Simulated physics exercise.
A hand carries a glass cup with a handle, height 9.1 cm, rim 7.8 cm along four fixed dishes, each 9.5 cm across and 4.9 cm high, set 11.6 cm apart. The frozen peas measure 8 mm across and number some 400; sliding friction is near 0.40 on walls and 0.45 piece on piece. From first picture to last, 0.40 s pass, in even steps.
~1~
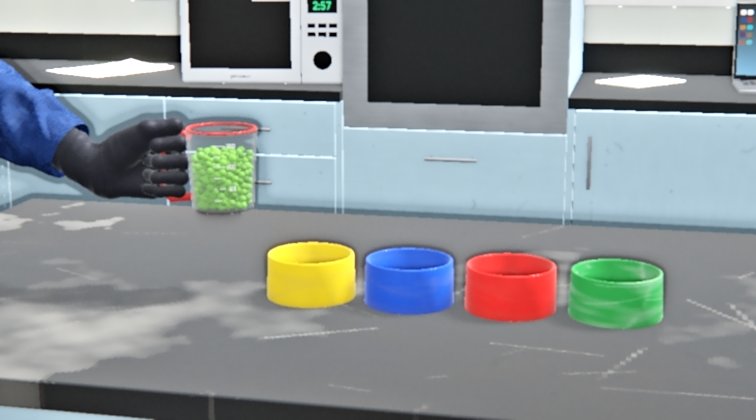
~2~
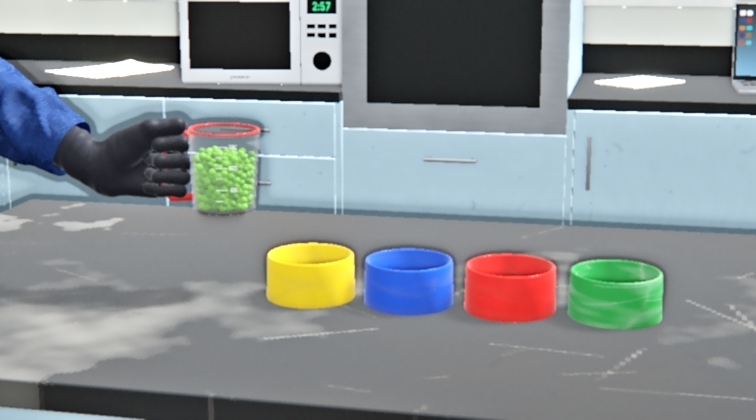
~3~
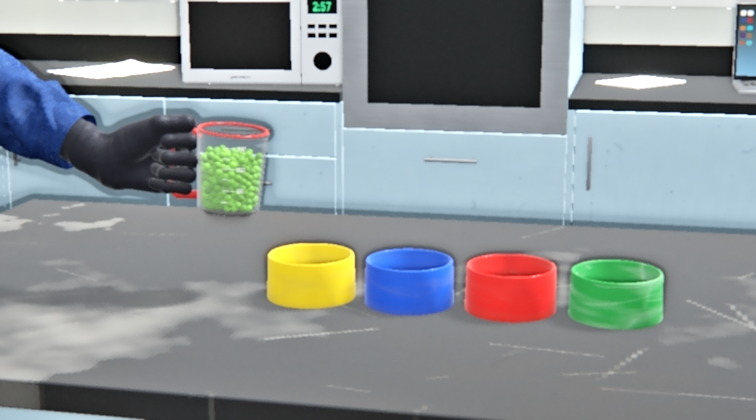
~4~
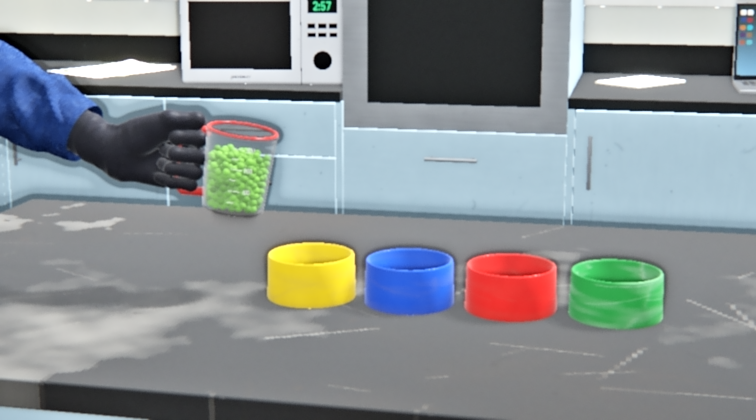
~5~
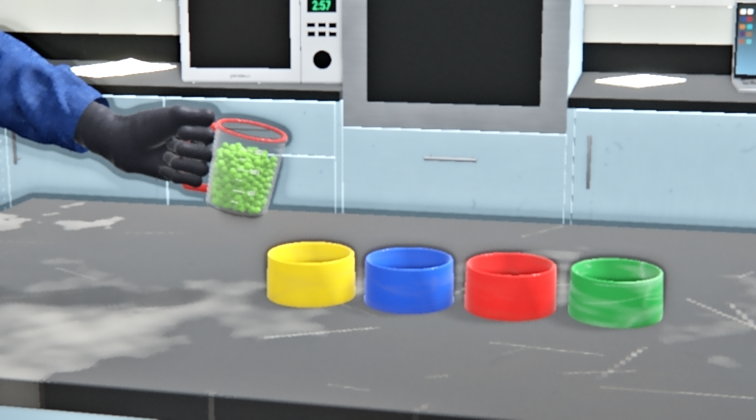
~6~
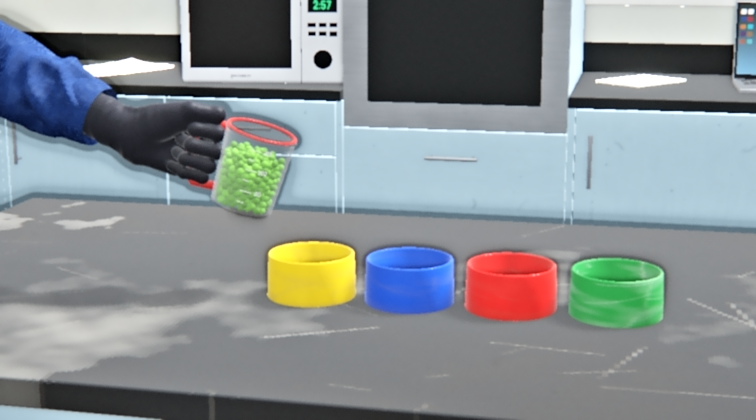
A gloved hand moves a clear cup of green peas slightly right, gradually tilting it rightward.
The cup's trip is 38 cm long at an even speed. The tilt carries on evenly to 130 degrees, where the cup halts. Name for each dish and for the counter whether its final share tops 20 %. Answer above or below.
Red dish: Above; blue dish: Below; green dish: Below; yellow dish: Below; on the counter: Above.
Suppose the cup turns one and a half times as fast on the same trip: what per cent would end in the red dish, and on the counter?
In that case red 0; counter 0.
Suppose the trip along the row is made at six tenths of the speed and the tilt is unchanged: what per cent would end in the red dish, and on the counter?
In that case red 0; counter 0.
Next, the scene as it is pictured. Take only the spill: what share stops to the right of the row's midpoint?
Some 50 per cent.
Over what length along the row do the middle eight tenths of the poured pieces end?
Roughly 12 cm.
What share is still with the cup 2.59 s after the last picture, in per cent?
Roughly 0 per cent.
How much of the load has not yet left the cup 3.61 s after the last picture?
About 0 per cent.
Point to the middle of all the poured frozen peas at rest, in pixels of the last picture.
Near (495, 298).
Then, 1.56 s after the last picture, tilt 96 degrees; cup holds 95 %, blue 5 %.
Then, 2.59 s after the last picture, tilt 130 degrees; cup holds 0 %, red 60 %, blue 5 %.
Then, 3.61 s after the last picture, tilt 130 degrees; cup holds 0 %, red 60 %, blue 5 %.
In the end, red 60 %, blue 5 %, green 0 %, yellow 0 %, counter 35 %.
